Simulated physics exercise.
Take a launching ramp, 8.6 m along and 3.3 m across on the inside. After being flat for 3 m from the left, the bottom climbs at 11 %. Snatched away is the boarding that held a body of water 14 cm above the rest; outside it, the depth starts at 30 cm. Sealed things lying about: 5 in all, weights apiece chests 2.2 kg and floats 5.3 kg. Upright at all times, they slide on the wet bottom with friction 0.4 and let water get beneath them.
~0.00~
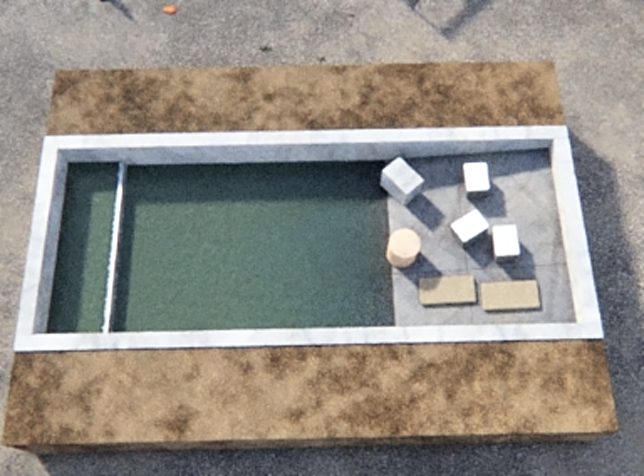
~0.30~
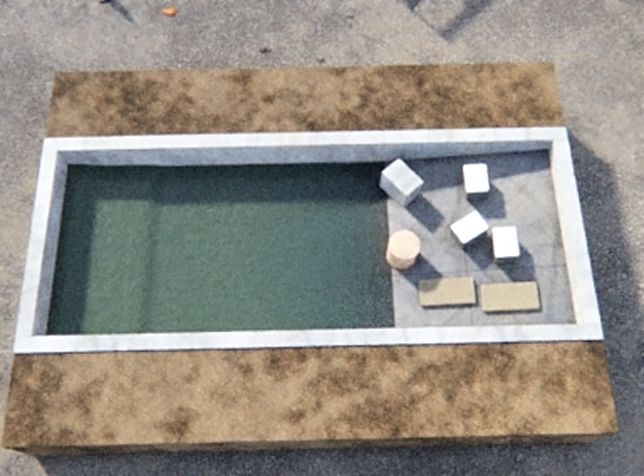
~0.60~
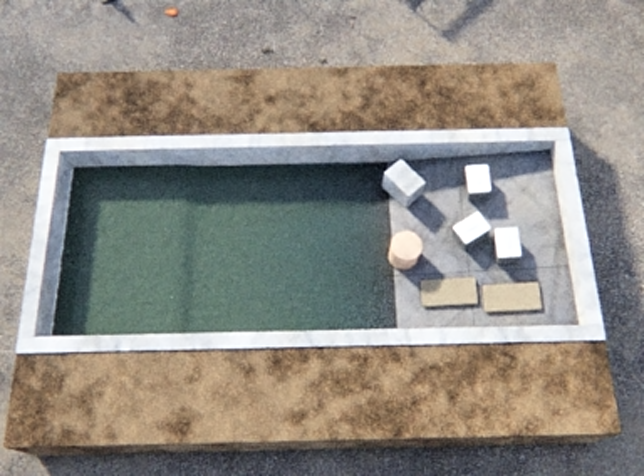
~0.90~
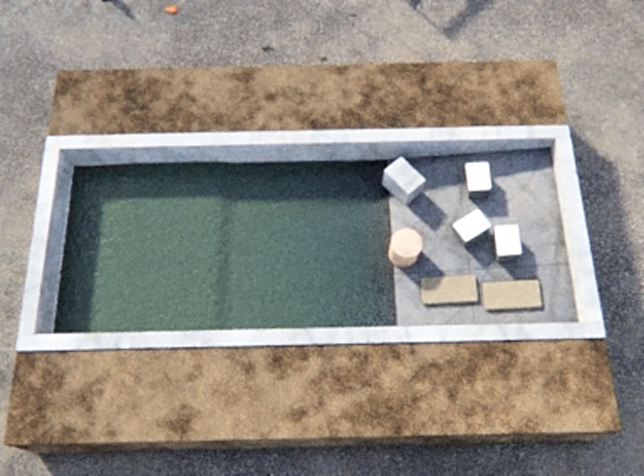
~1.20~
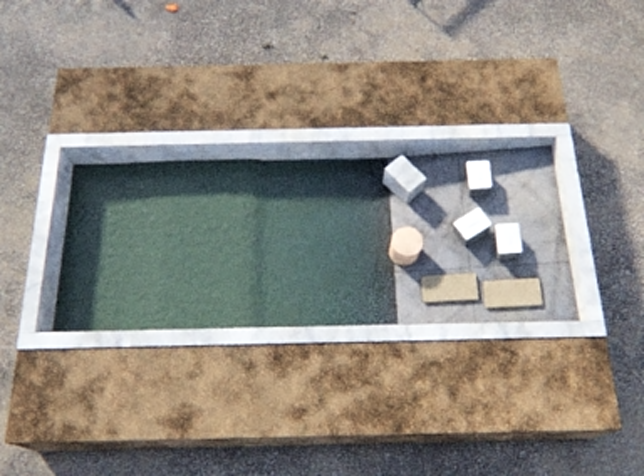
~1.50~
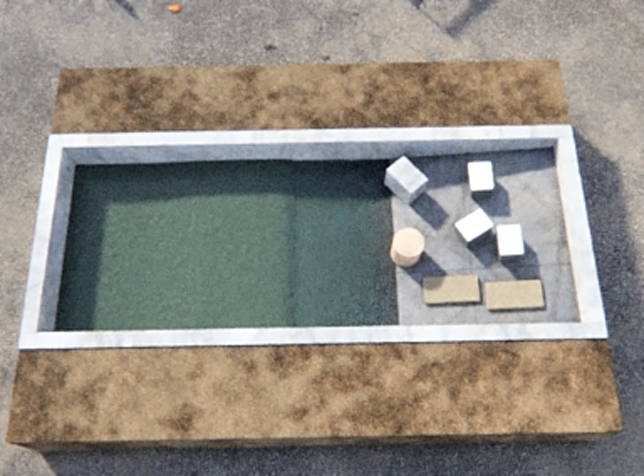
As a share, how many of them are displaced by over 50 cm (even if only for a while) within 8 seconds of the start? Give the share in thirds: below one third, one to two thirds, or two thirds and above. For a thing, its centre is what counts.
The tally is lower than one third.
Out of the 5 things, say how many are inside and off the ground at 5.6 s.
At that time the total is 1.
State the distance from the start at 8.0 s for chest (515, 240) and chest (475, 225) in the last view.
0 cm and 5 cm respectively.
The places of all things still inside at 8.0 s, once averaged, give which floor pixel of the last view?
Centred roughly on (455, 248).
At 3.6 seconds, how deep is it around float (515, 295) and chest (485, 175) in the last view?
Close to 0 and 0 centimetres.
After 2.1 s 0 of 5 are over 50 cm from their spots; 0 afloat.
After 3.6 s 0 of 5 are over 50 cm from their spots; 0 afloat.
After 5.6 s 1 of 5 are over 50 cm from their spots; 1 afloat.
After 8.0 s 1 of 5 are over 50 cm from their spots, and 1 have been at some point; 1 afloat.
